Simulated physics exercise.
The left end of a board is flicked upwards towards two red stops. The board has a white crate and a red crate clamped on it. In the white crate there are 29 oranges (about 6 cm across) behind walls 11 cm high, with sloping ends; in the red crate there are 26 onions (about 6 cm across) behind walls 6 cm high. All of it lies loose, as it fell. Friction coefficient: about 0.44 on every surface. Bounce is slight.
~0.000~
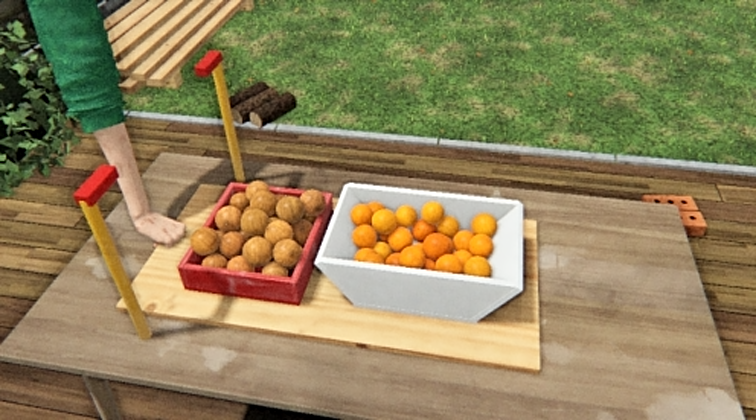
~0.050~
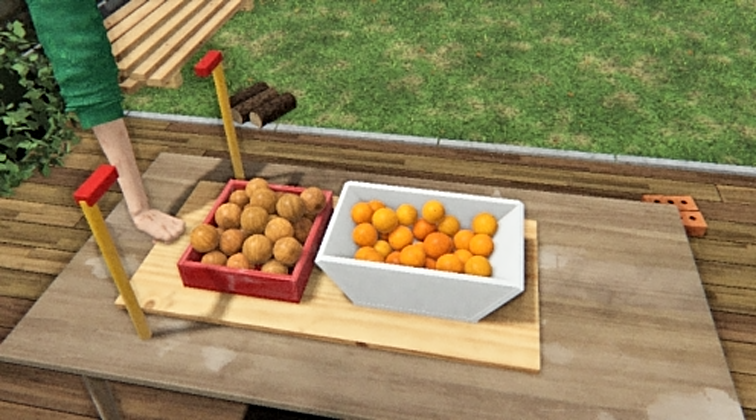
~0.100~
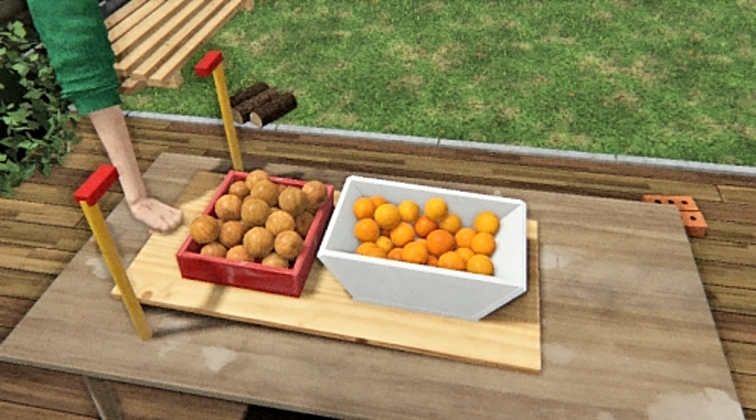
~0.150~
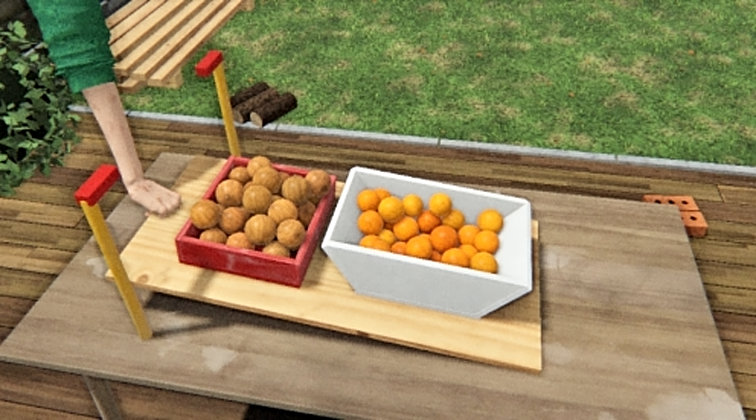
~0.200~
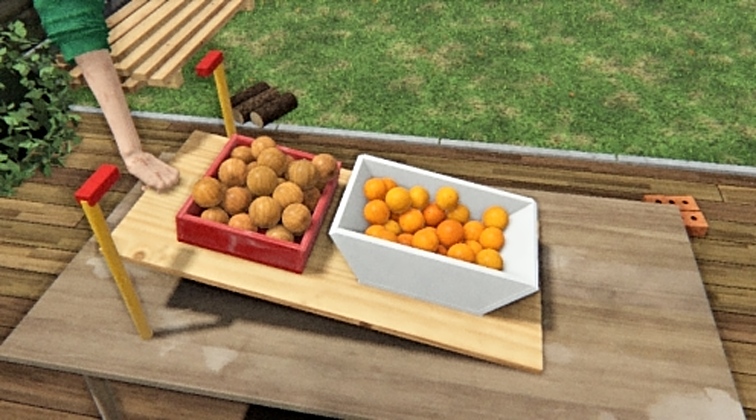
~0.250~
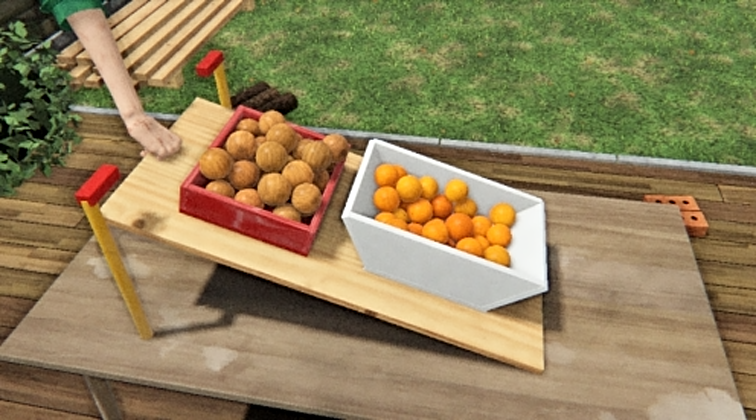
On a backyard deck table, a hand lifting a board's left end, tilting a red crate of onions and white crate of oranges.
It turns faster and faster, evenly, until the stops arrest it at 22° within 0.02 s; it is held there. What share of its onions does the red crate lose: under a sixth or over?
The red crate loses more than a sixth of its onions.
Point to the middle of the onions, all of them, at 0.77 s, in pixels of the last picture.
Near (413, 179).
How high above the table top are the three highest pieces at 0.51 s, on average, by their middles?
About 48 cm.
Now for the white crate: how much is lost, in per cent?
White crate 0 per cent.
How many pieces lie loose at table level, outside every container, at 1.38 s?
About 8.
After 0.27 s, the lift is arrested.
After 0.37 s, tilt 22°; white crate 29 in, 0 out and red crate 23 in, 3 out.
After 0.51 s, tilt 22°; white crate 29 in, 0 out and red crate 11 in, 15 out.
After 0.77 s, tilt 22°; white crate 29 in, 0 out and red crate 3 in, 23 out.
Outcome (at 1.38 s), white crate 29 in, 0 out and red crate 3 in, 23 out. Asked share, 23 of 26, 88 per cent.
